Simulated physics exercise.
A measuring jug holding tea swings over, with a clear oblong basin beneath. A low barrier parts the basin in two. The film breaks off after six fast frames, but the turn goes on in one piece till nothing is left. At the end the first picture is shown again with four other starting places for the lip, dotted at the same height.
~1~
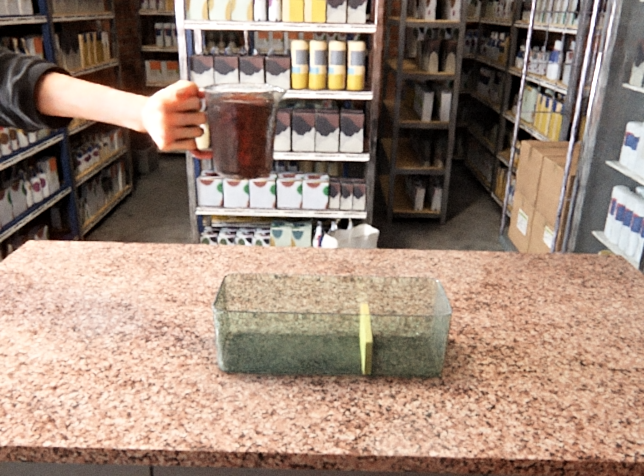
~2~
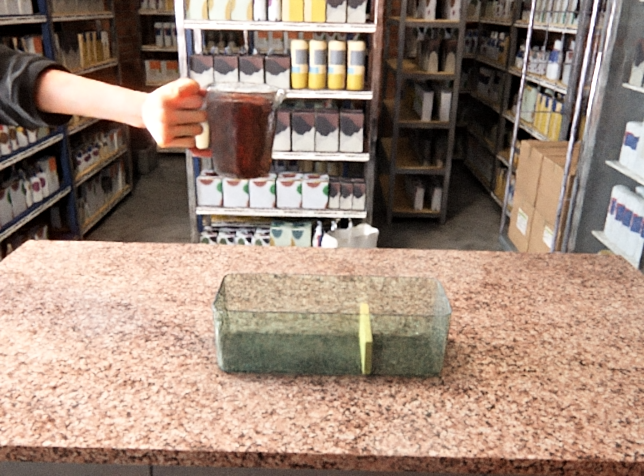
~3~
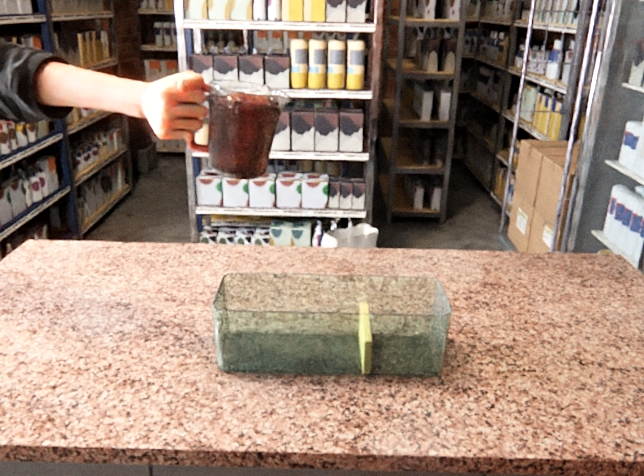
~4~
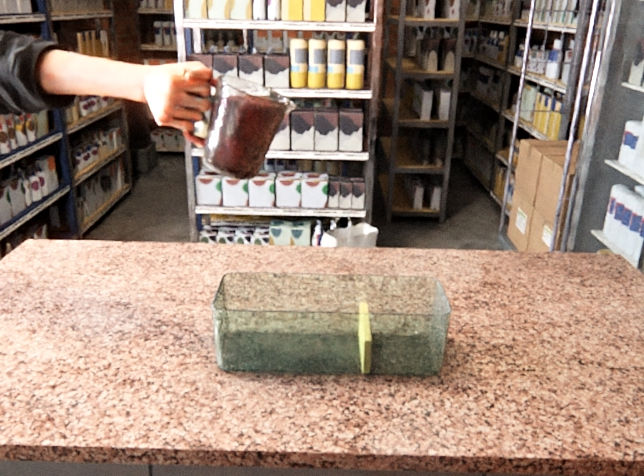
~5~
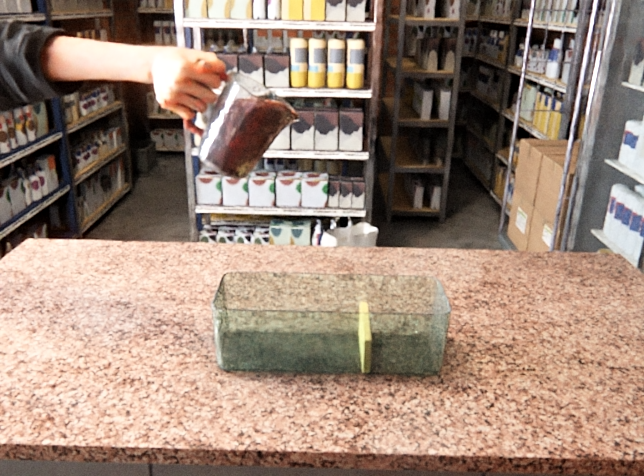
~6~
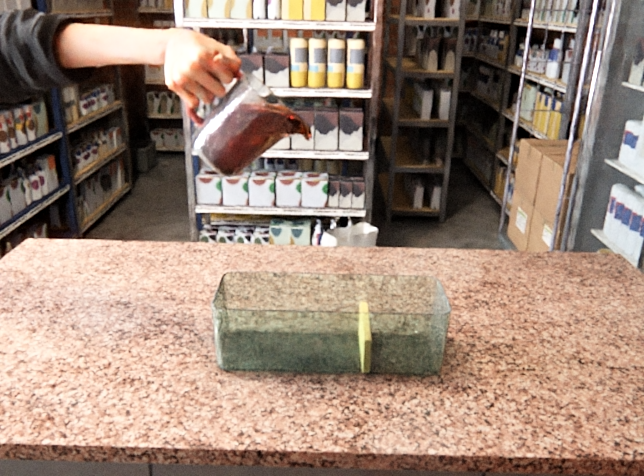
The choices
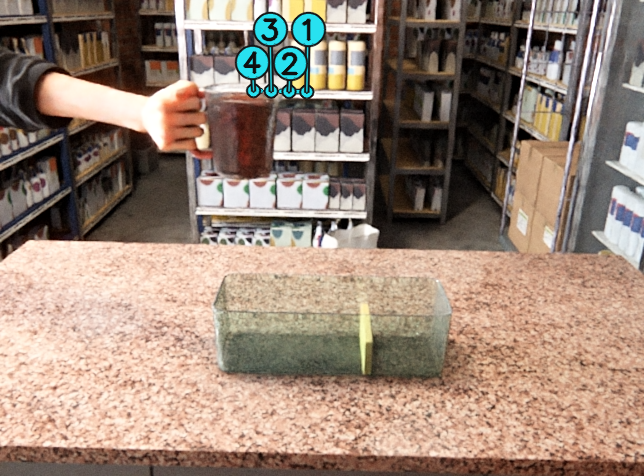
The video shows a hand holding a clear jug of dark liquid above a transparent oblong basin with a low yellow-green divider, then tilting the jug rightward until a little liquid passes over its lip.
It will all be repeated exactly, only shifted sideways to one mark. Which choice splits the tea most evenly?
1.
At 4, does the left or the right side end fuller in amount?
The left one.
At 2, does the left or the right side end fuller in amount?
The left one.
On the marked copy, 1 at (306, 91); 2 at (289, 91); 3 at (271, 91); 4 at (253, 90).
If 1 is chosen, about 56 % ends left of the wall and 40 % right of it; 3 % is lost outside.
If 2 is chosen, about 85 % ends left of the wall and 4 % right of it; 11 % is lost outside.
If 3 is chosen, about 91 % ends left of the wall and 3 % right of it; 5 % is lost outside.
If 4 is chosen, about 91 % ends left of the wall and 5 % right of it; 3 % is lost outside.
